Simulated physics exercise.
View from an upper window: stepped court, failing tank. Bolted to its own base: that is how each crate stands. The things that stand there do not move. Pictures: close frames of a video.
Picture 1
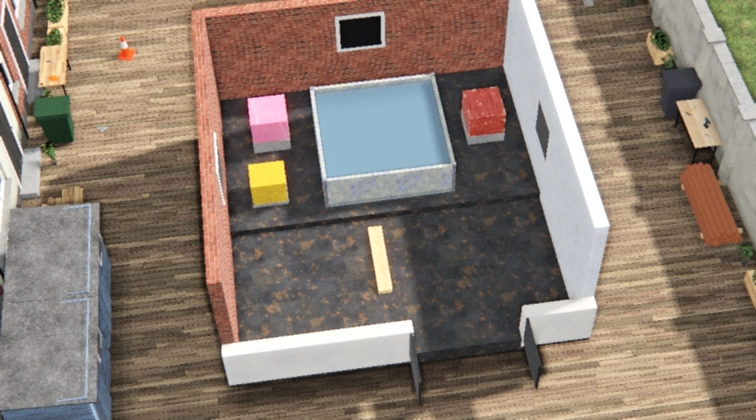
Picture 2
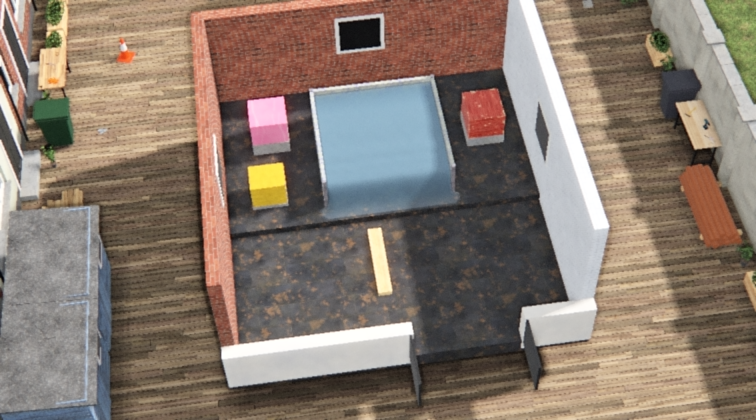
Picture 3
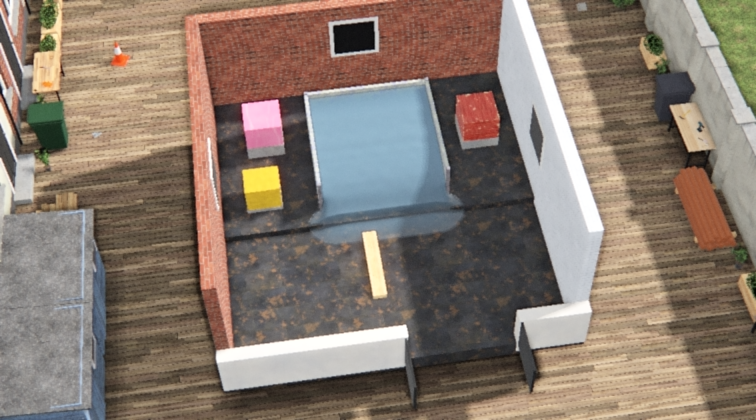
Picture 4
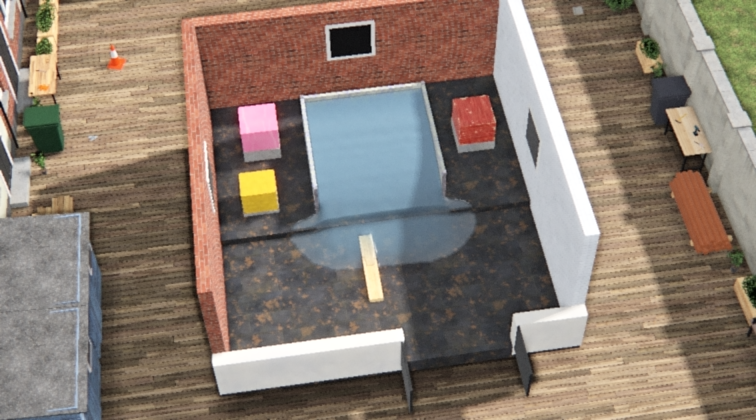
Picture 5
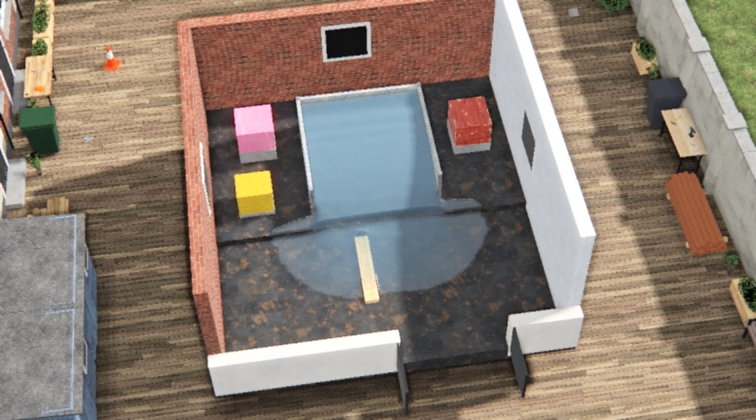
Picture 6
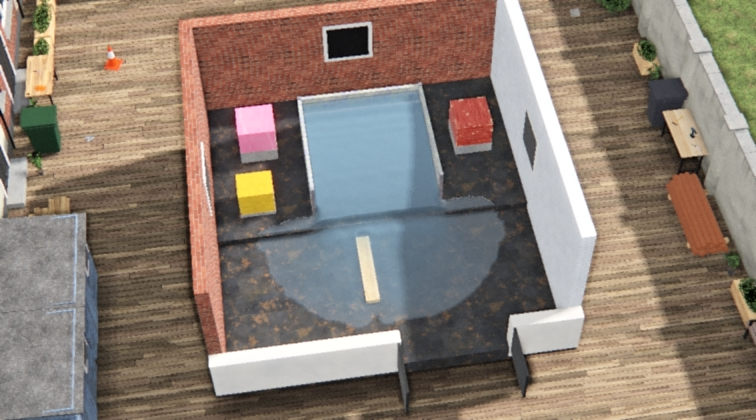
Water poured out of the open near side of the tank in a walled court and spread in a widening, rounded sheet around a wooden plank, while the pink, yellow and red crates stayed still.
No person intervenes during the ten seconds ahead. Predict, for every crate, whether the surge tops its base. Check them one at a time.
My prediction: The pink crate does not get topped; the yellow crate gets topped; the red crate does not get topped.
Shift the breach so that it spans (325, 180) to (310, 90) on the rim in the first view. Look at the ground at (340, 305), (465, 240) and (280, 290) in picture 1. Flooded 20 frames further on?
Those three places would be soaking, still unsoaked and soaking, in that order.
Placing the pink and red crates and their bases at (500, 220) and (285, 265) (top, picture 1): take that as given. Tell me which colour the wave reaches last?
Last: The one in yellow.
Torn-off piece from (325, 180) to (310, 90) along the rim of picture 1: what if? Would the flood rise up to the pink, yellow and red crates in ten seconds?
Going through them, the pink crate gets reached, the yellow crate gets reached and the red crate is never reached.
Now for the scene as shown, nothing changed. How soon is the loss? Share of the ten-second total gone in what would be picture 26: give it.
I'd put it near 55 in a hundred.
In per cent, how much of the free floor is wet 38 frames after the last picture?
Roughly 75 percent.
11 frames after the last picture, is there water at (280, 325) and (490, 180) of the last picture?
Swamped; unflooded.
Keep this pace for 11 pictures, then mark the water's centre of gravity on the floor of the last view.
Centre of the water: Near (373, 242).
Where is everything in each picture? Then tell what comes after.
Still water in the tank at (381, 128), in the first frame.
The front is at (324, 211), out from the gap at (390, 190), in the second frame.
The front is at (315, 232), out from the gap at (384, 195), in the third frame.
The front is at (296, 240), out from the gap at (381, 199), in the fourth frame.
Water pours out at (376, 201) and has run to (299, 275), in the fifth frame.
Water pours out at (377, 201) and has run to (356, 324), in the sixth frame.
A moment on, water covers 50 % of the floor; the pink crate not reached, the yellow crate not reached, the red crate not reached.
Next, water covers 55 % of the floor; the pink crate not reached, the yellow crate not reached, the red crate not reached.
Then, water covers 55 % of the floor; the pink crate not reached, the yellow crate not reached, the red crate not reached.
Later, water covers 75 % of the floor; the pink crate water round its plinth, the yellow crate water round its plinth, the red crate not reached.
In the end, water covers 70 % of the floor; the pink crate stayed above the water, the yellow crate was topped, the red crate stayed above the water.
